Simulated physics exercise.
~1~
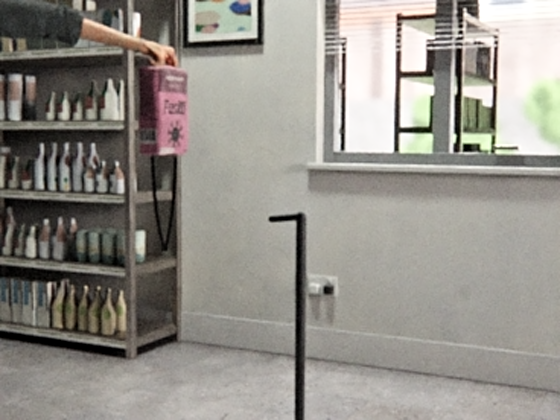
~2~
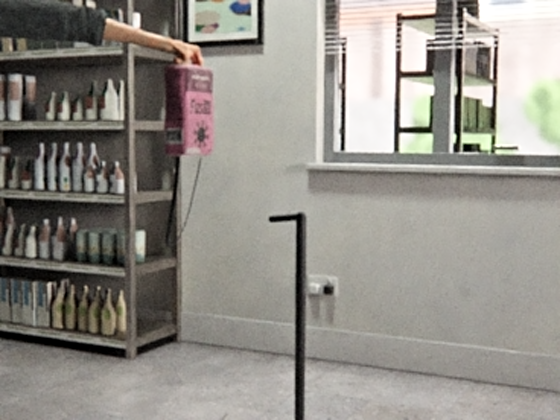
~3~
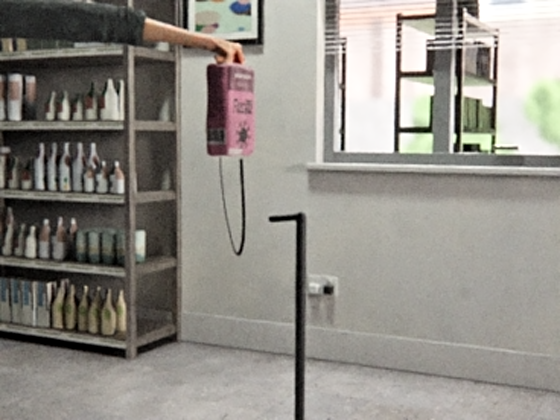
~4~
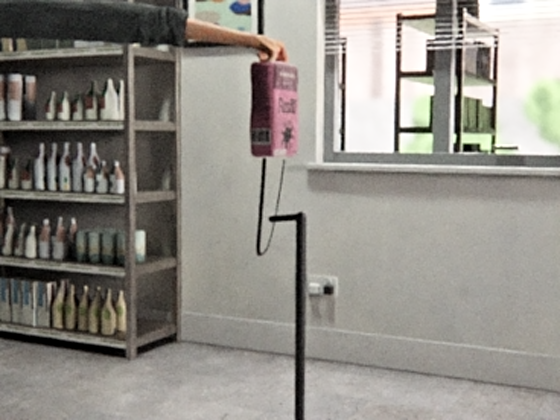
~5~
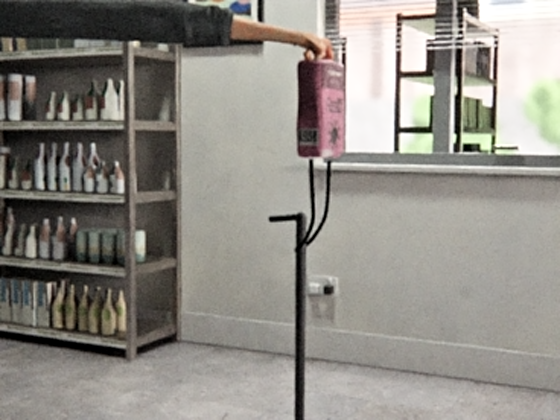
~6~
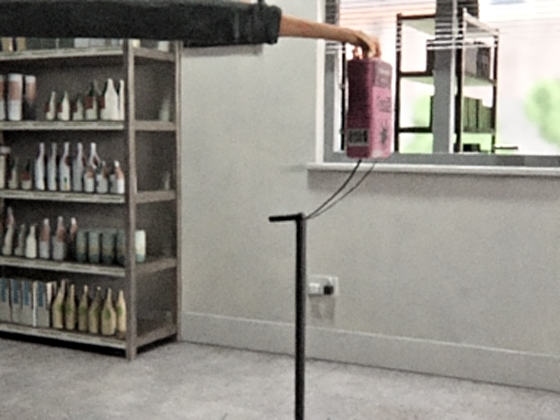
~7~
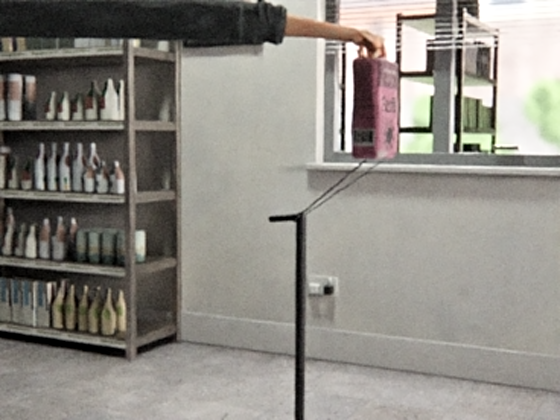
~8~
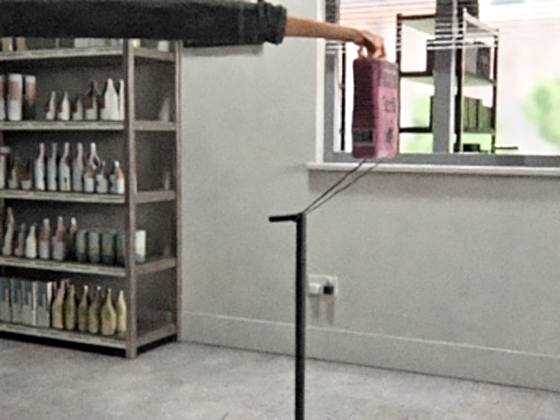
An arm in a dark sleeve carried a pink sack by its top from left to right, its dark loop dangling below, until the loop caught on the short post's top bar and pulled tight, and the hand stopped just past it.
